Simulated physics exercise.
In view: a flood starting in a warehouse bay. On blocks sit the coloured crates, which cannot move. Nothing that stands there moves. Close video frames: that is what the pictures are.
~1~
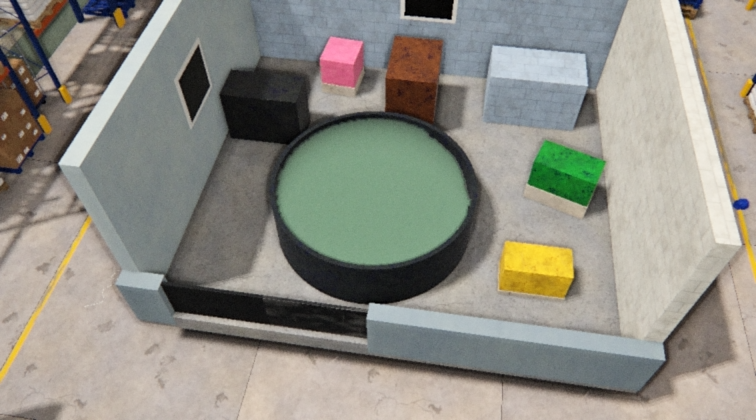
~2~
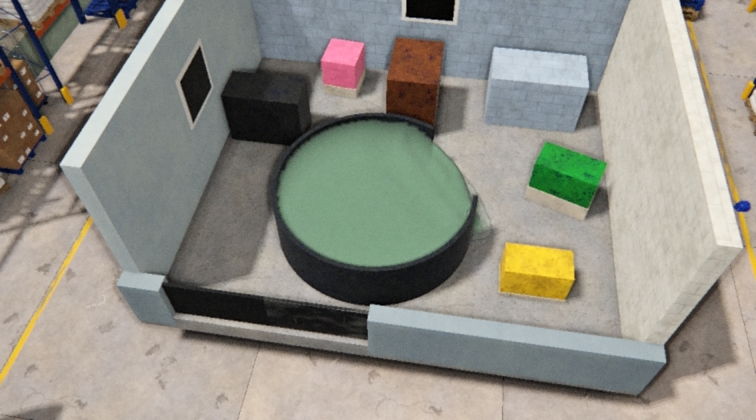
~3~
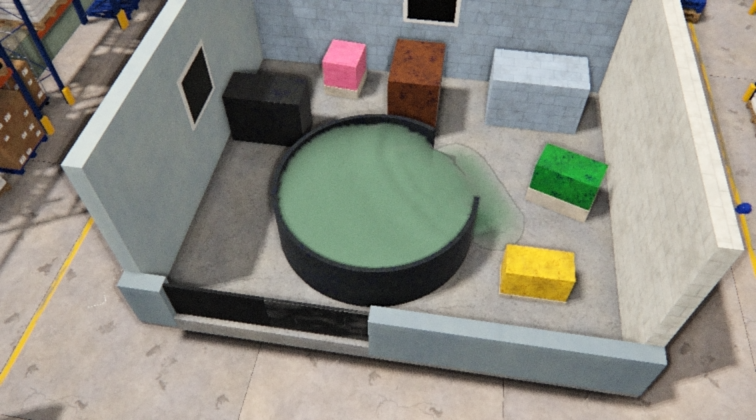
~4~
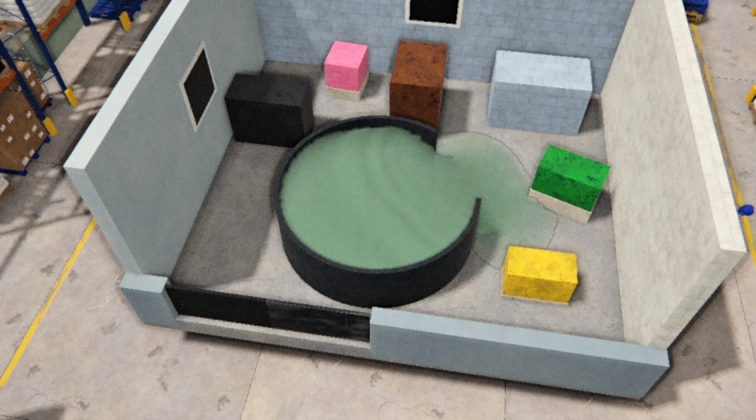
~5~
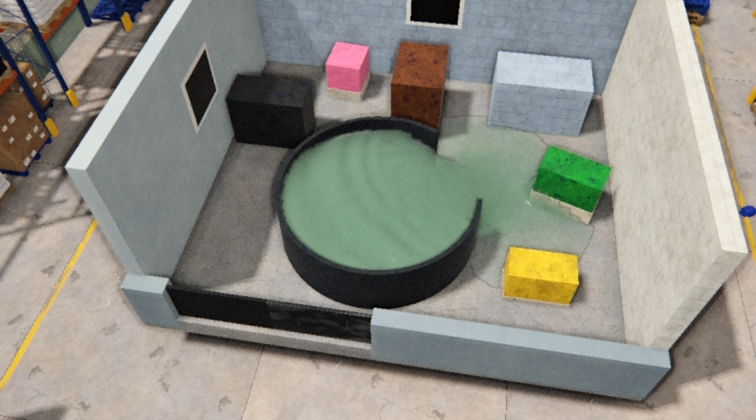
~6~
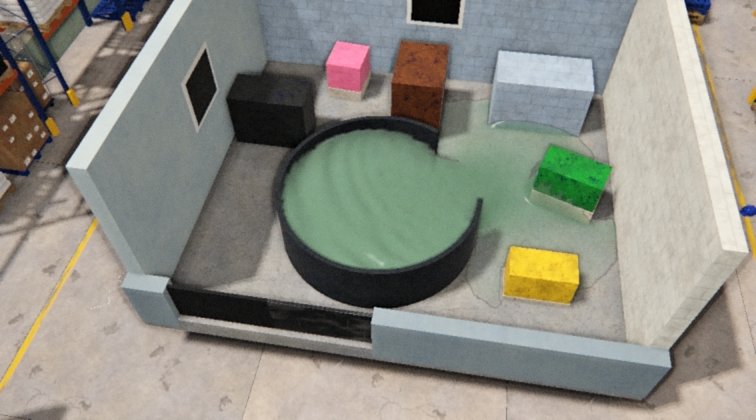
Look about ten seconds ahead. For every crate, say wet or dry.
Yellow crate - wet; green crate - wet; pink crate - wet.
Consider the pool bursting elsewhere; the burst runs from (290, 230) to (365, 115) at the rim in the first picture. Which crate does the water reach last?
Answer: The green one.
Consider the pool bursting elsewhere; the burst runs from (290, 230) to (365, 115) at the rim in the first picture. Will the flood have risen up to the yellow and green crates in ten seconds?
I expect yellow goes wet while green remains untouched.
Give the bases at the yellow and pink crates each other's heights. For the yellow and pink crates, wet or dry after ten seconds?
With the swap, yellow is flooded while pink is flooded.
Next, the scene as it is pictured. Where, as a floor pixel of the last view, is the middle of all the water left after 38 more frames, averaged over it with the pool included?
I'd point to (438, 200).
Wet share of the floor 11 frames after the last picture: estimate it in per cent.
Roughly 45 %.
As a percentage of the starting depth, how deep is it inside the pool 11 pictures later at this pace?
Roughly 56 %.
A moment on, water covers 35 % of the floor; the yellow crate water round its plinth, the green crate water round its plinth, the pink crate not reached.
Next, water covers 45 % of the floor; the yellow crate water round its plinth, the green crate water round its plinth, the pink crate not reached.
Then, water covers 65 % of the floor; the yellow crate water round its plinth, the green crate water round its plinth, the pink crate water round its plinth.
Later, water covers 95 % of the floor; the yellow crate water round its plinth, the green crate water round its plinth, the pink crate water round its plinth.
In the end, water covers 100 % of the floor; the yellow crate was topped, the green crate was topped, the pink crate was topped.
